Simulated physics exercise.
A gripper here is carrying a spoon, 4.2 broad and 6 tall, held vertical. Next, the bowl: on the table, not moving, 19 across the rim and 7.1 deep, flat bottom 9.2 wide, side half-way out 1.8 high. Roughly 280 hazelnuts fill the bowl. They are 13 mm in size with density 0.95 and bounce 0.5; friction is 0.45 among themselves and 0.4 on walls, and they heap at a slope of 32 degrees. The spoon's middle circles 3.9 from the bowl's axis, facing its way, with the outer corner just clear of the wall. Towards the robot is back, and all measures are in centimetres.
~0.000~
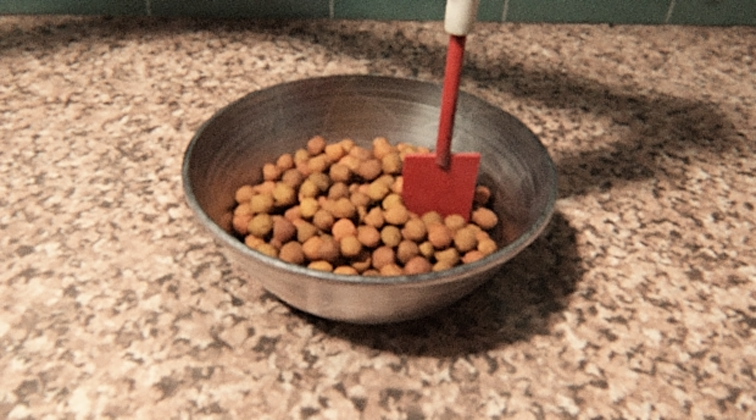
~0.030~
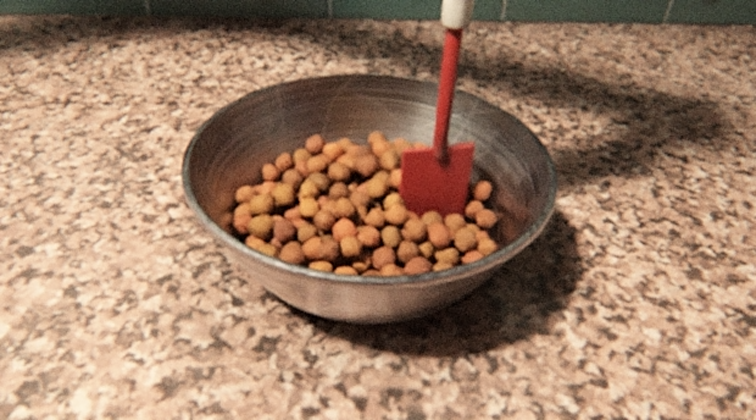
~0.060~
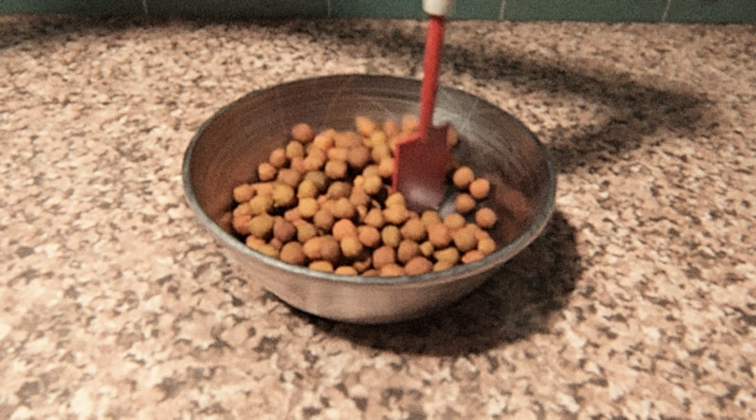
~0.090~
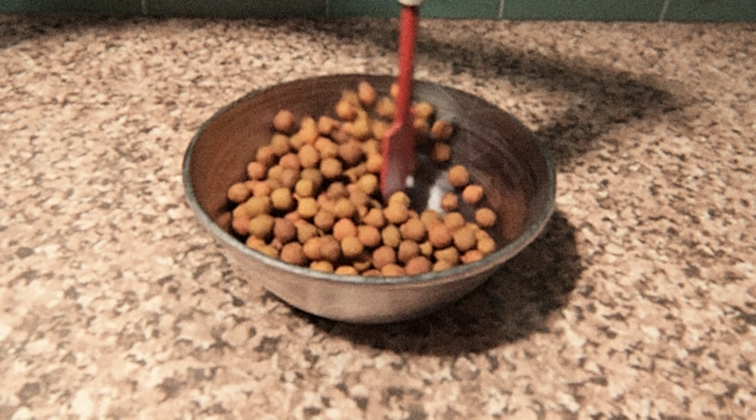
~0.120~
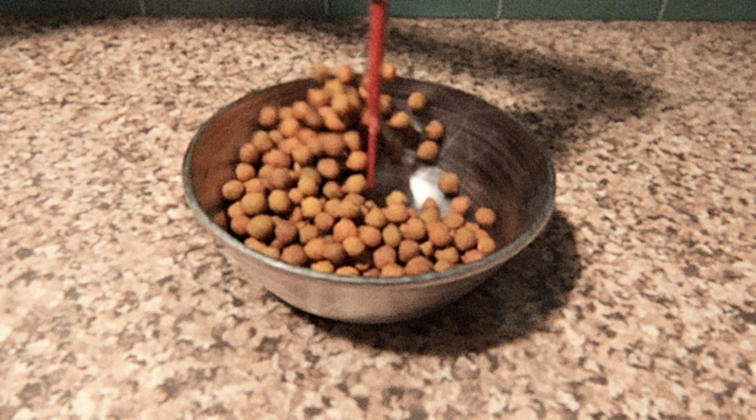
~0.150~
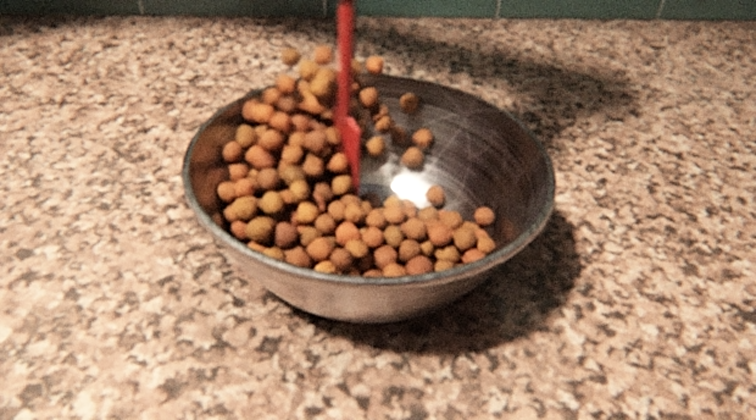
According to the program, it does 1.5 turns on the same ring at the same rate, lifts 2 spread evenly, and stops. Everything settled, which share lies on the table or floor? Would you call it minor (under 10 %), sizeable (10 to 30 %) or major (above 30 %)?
I would call it sizeable.
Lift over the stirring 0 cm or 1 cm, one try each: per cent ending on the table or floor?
Trial one: Roughly 30 %; trial two: Roughly 20 %.
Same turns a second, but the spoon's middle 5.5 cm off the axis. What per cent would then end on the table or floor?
Then about 15 per cent.
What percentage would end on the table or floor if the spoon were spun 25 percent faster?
25 per cent.
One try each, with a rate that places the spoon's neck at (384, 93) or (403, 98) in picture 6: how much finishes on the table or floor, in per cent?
Some 5 and 0 per cent respectively.
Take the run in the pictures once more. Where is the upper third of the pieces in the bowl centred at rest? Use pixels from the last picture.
It is centred near (349, 196).
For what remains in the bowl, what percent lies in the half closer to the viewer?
I'd put it near 50 per cent.
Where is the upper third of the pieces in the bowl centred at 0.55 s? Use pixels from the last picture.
In the final view it lies at about (381, 149).
After 0.35 s, 274° round, highest piece 11 above the table; 260 in the bowl, 15 on the table or floor, 9 in flight or on the tool.
After 0.55 s, 80° round, highest piece 9 above the table; 236 in the bowl, 39 on the table or floor, 9 in flight or on the tool.
After 0.85 s, 180° round, highest piece 6 above the table; 232 in the bowl, 52 on the table or floor.
After 1.55 s, 180° round, highest piece 6 above the table; 232 in the bowl, 52 on the table or floor.
At rest, 232 in the bowl, 52 on the table or floor. That is 18 % on the table or floor.
